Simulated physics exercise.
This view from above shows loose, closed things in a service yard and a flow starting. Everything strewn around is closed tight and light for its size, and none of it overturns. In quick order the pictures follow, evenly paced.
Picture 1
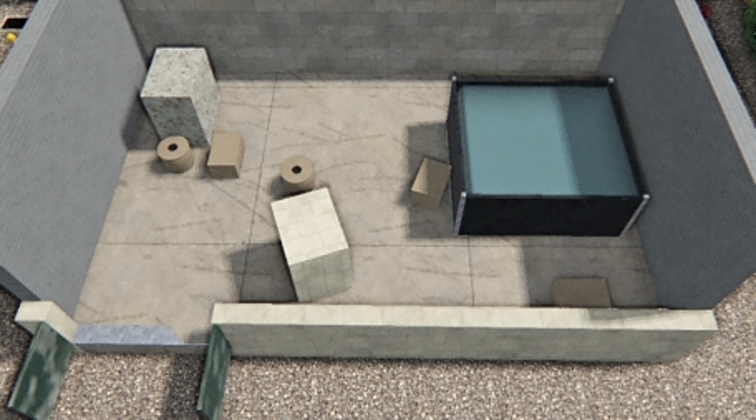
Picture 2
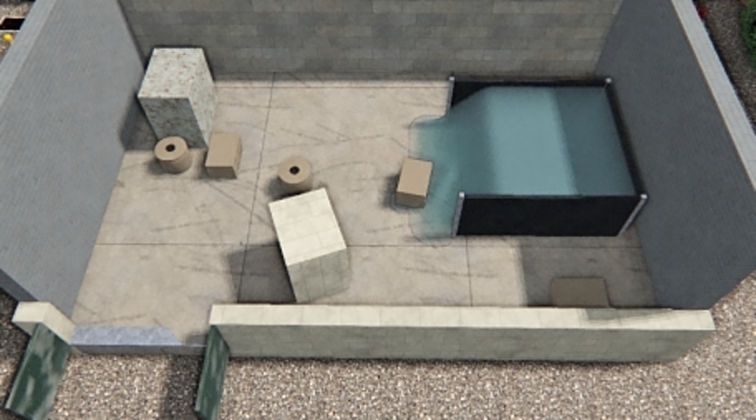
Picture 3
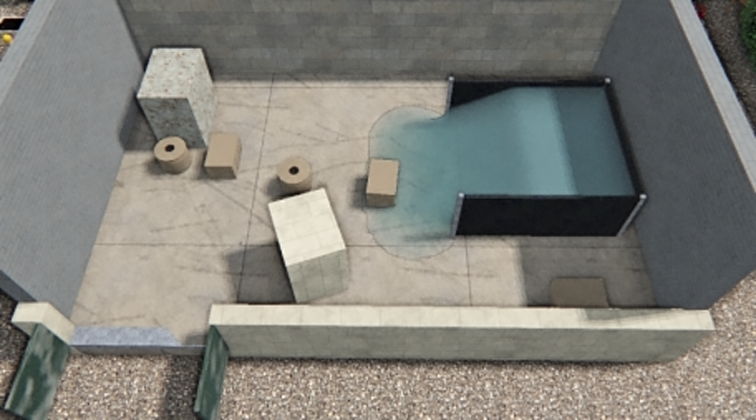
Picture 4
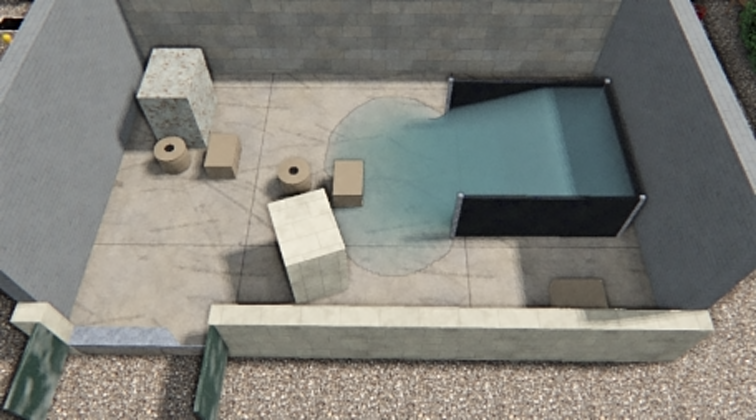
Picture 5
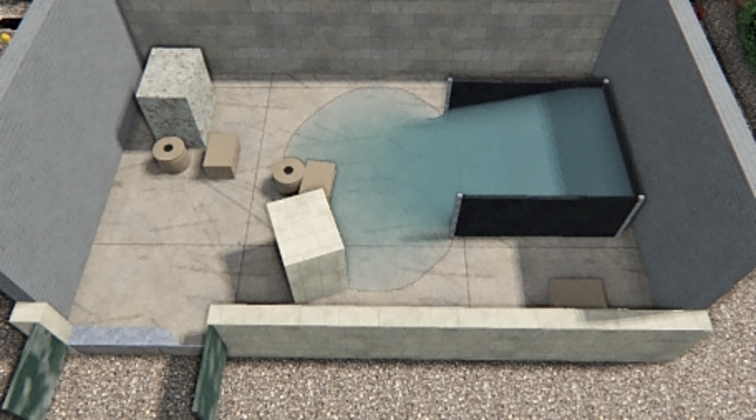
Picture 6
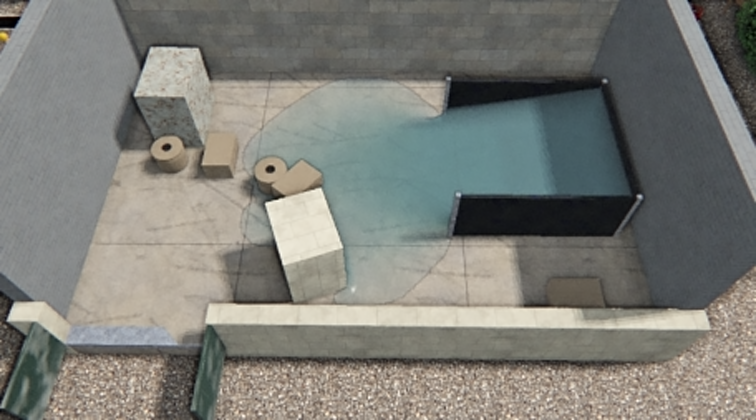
Service yard seen from above, water spreading leftward from an opened tank, pushing a tan crate along and nudging a round tub.
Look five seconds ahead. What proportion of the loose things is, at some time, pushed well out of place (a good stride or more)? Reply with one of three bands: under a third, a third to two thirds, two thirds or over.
Two thirds or over.
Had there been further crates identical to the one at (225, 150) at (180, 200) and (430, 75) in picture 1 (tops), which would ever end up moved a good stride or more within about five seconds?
Result by item: Gets dislodged / stays where it is.
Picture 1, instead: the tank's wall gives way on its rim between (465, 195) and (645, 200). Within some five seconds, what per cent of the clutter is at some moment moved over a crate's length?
Close to 40 in a hundred.
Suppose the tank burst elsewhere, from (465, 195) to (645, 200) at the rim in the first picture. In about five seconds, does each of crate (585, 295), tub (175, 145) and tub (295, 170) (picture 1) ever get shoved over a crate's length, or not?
Went past that, fell short, went past that.
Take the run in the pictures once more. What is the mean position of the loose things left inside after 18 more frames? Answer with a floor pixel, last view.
I'd put it roughly at (279, 181).
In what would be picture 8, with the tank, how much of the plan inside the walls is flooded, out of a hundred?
Estimate: Close to 55 in a hundred.
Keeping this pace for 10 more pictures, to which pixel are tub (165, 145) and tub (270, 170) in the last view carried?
First object near (128, 129); second object near (98, 224).
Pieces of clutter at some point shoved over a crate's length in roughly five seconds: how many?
5.
A moment on, 2 of 5 are well off their spots; 1 afloat.
Next, 4 of 5 are well off their spots; 3 afloat.
Later, 4 of 5 are well off their spots; 2 afloat.
In the end, 5 of 5 are well off their spots, and 5 have been at some point; 3 afloat.
